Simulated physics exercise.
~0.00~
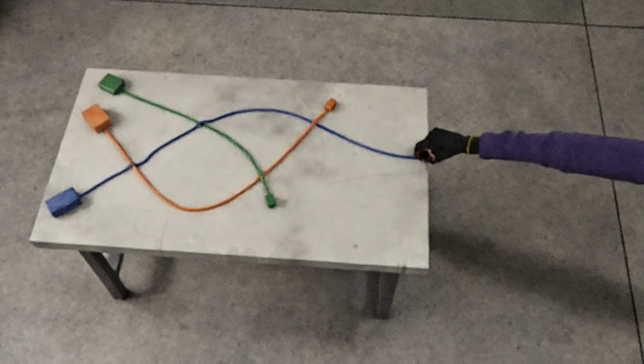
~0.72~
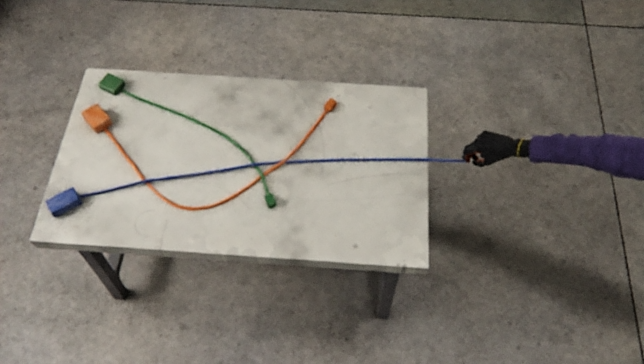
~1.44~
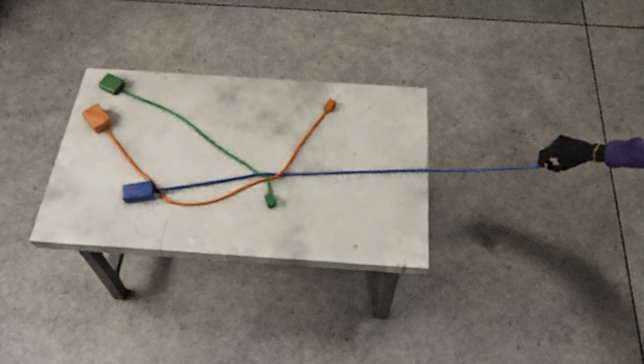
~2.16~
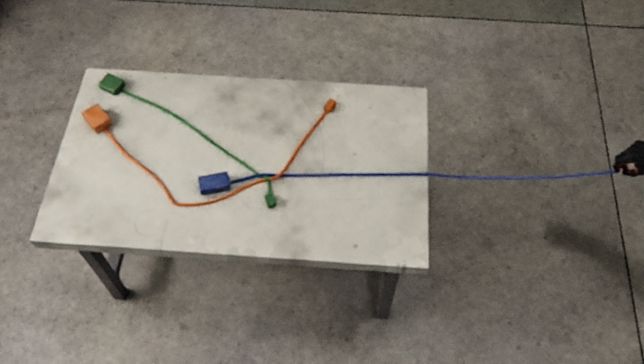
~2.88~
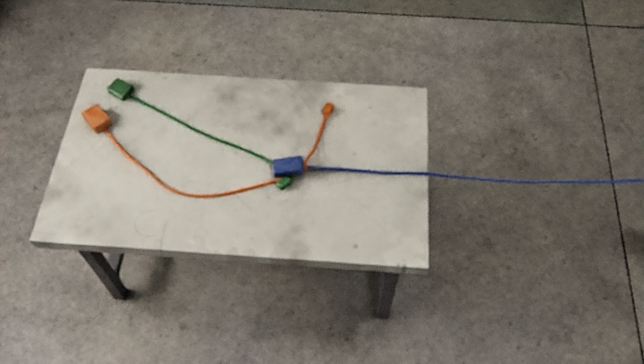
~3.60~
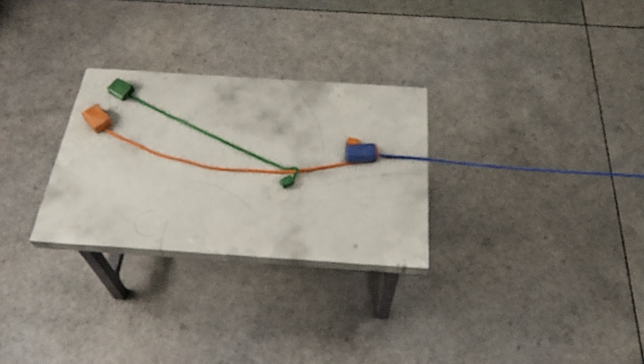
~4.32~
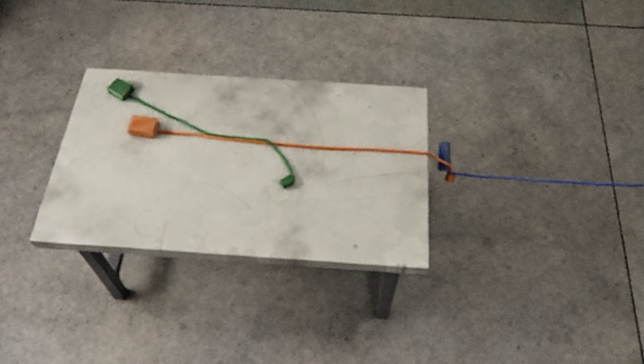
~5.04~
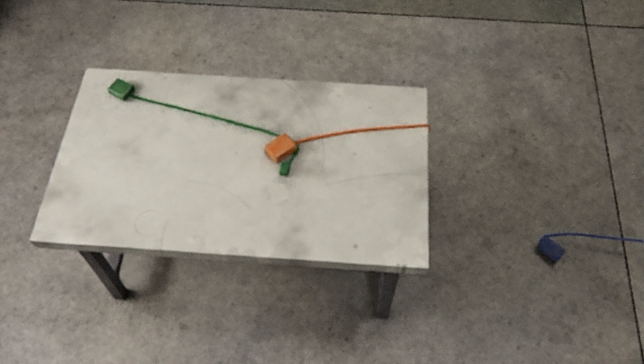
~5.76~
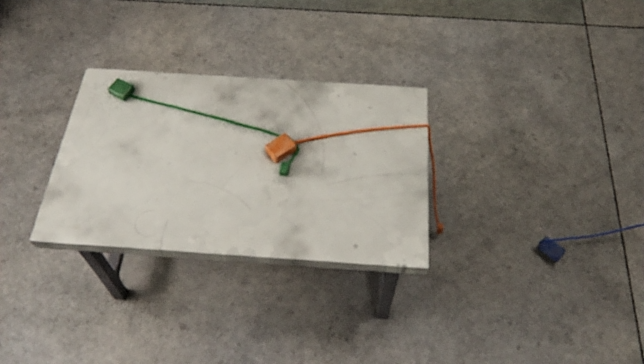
A gloved hand pulled a blue cord rightward from a tangle of three on a table, dragging its block off the edge and the orange cord along, leaving the orange block mid-table, its cord hanging over the side, and the green one slightly shifted.
